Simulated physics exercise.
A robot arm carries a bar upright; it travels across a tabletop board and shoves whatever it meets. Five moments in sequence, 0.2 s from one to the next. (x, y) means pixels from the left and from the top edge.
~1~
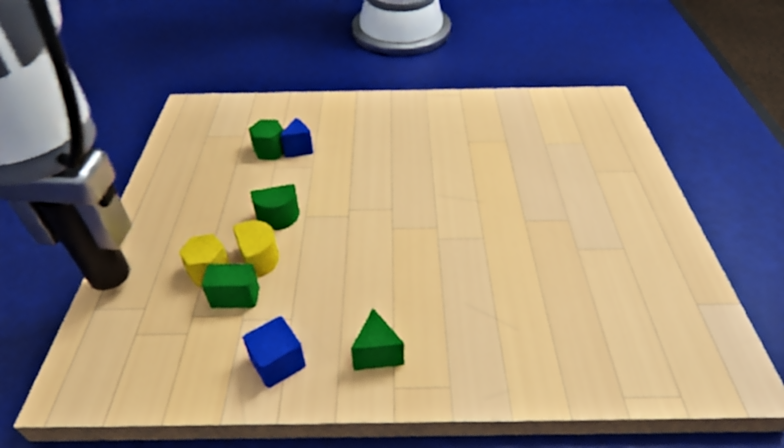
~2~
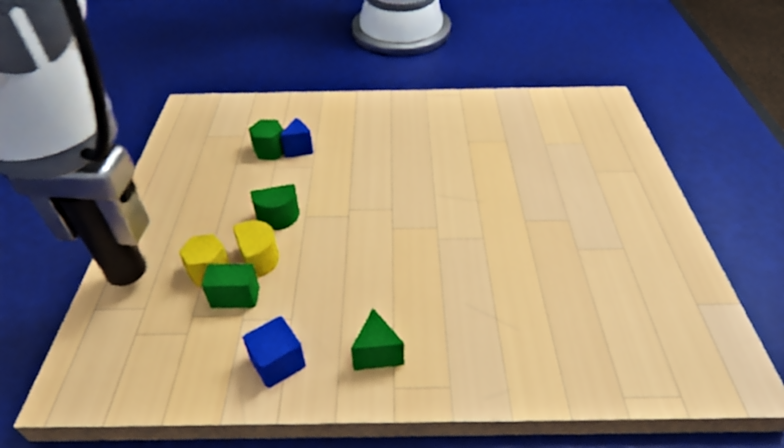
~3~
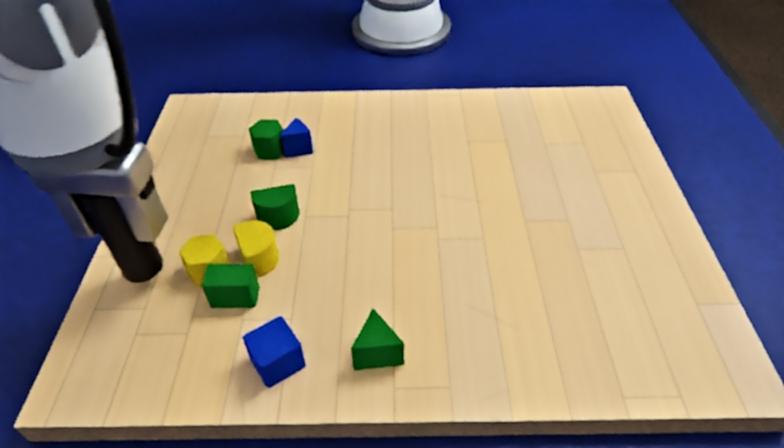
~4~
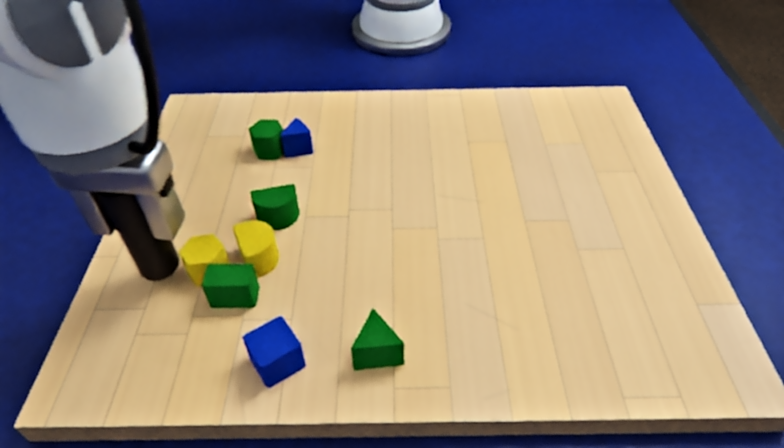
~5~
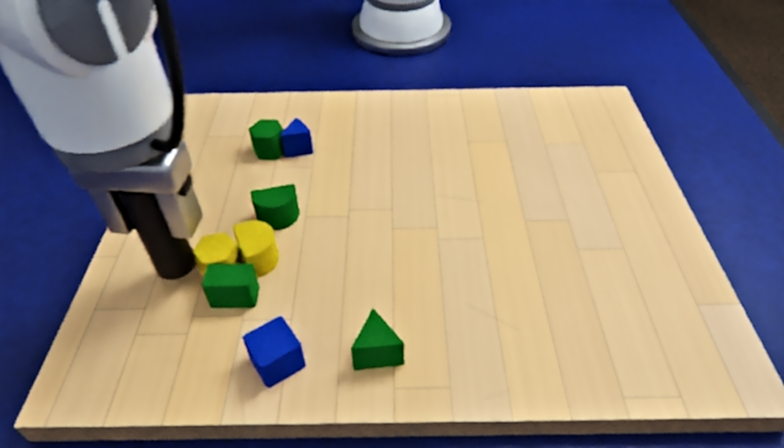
A robot arm with a black tip moved right across the wooden board's left side, then nudged the yellow hexagon against the yellow rounded block, while the green and blue blocks stayed still.
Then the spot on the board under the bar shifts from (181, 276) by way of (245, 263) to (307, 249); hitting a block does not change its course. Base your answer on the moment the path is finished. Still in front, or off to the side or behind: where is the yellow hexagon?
By then it is in front of the bar.
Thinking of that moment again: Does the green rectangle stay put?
Yes, it checks out.
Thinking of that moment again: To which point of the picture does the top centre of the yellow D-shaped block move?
Roughly at (374, 208).
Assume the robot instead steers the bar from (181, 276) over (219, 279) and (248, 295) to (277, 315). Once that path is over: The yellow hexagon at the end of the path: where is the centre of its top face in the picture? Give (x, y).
The middle of its upper face will lie at (280, 253).
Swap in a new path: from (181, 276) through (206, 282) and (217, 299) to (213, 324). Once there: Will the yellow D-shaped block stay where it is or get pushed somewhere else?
That one moves away.
On the path given first. One third of the way, bar (221, 256); yellow hexagon (260, 239); yellow D-shaped block (294, 227), turned 15° anticlockwise.
Two thirds of the way, bar (266, 247); yellow hexagon (304, 230); yellow D-shaped block (336, 217), turned 15° anticlockwise.
At the end, bar (305, 237); yellow hexagon (343, 220); green rectangle in place; yellow D-shaped block (374, 208), turned 15° anticlockwise.
